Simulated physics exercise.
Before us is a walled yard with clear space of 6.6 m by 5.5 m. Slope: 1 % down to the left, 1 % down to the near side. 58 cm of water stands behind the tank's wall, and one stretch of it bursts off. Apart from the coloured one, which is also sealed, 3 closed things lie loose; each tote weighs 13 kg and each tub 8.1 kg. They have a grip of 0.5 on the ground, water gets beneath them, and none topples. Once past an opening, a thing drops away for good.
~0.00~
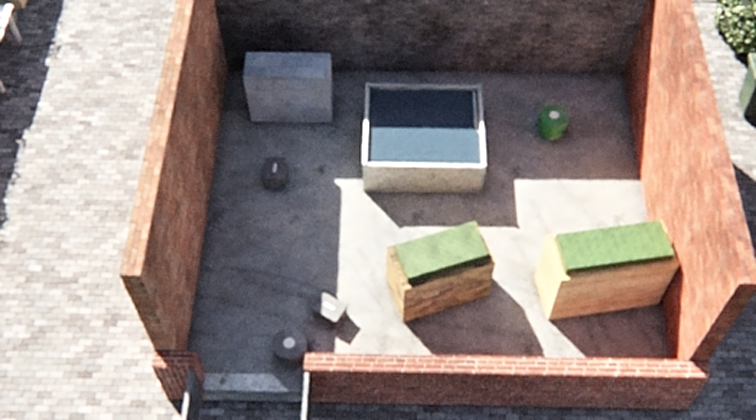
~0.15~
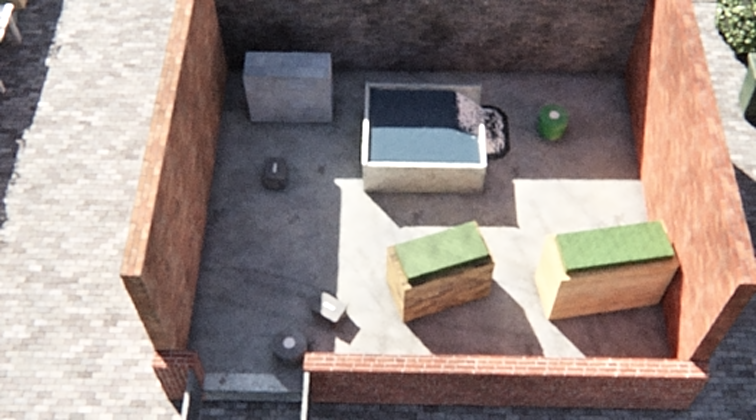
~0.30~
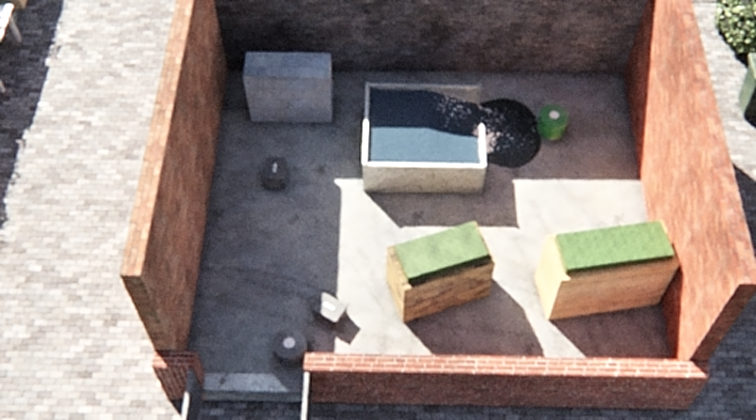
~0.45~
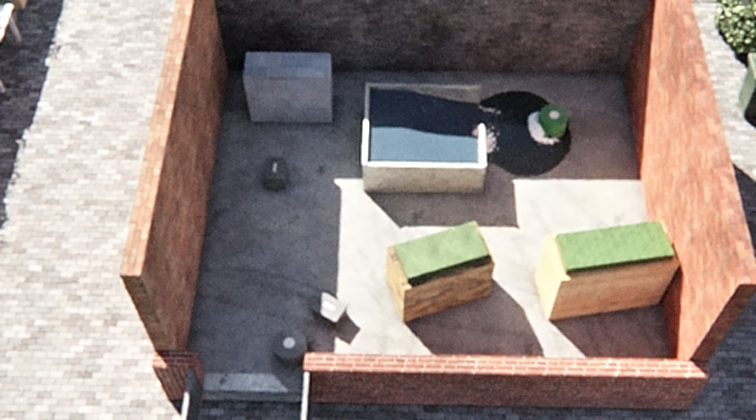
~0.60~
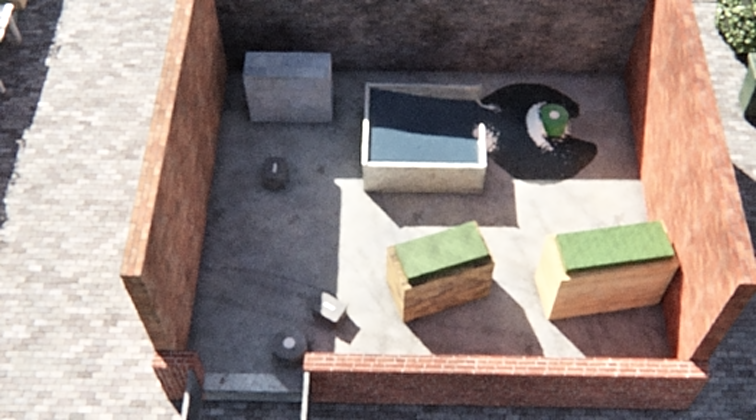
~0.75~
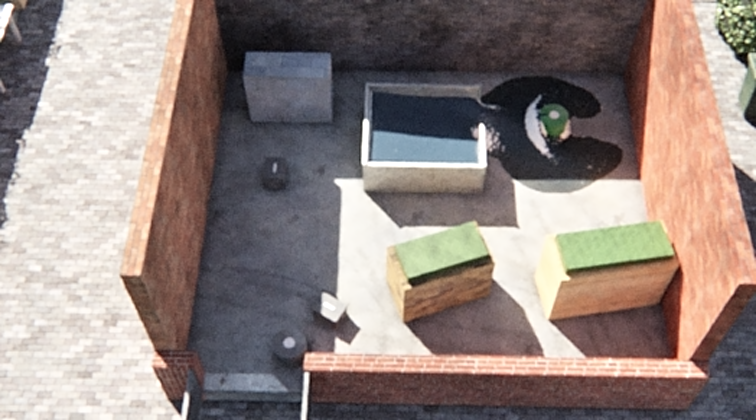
A brick-walled yard with a water tank bursting at its right side, dark water spreading across the ground around a still green tub.
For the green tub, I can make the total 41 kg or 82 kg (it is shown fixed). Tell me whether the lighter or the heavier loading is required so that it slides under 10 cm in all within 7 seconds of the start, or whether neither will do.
Chances are it needs the bigger mass.
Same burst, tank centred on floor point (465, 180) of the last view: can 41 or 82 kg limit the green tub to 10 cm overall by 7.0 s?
Then, in short, only the heavier one works.
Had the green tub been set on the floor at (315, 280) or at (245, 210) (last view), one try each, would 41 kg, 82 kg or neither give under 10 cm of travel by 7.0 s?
At the first place the small mass does it, and at the second the small mass does it.
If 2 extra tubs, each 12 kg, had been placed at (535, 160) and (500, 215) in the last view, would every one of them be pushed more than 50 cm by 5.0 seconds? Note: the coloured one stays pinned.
The first is over the limit, the second within the limit.
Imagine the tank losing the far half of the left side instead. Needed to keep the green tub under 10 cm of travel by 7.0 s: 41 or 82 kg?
Then, in short, the smaller is plenty.
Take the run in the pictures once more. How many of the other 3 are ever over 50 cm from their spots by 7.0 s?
Counting them up, I find 0.
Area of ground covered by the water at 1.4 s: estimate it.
My estimate is roughly 8.5 m2.
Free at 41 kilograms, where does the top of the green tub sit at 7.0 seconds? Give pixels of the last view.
About pixel (595, 116).
After 1.4 s the green tub would be 43 cm from its start with 41 kg and 0 cm from its start with 82 kg; 13 cm of water round it then.
After 3.1 s the green tub would be 63 cm from its start with 41 kg and 0 cm from its start with 82 kg; 10 cm of water round it then.
After 4.9 s the green tub would be 63 cm from its start with 41 kg and 0 cm from its start with 82 kg; 7 cm of water round it then.
After 7.0 s the green tub would be 63 cm from its start with 41 kg and 0 cm from its start with 82 kg; 6 cm of water round it then.
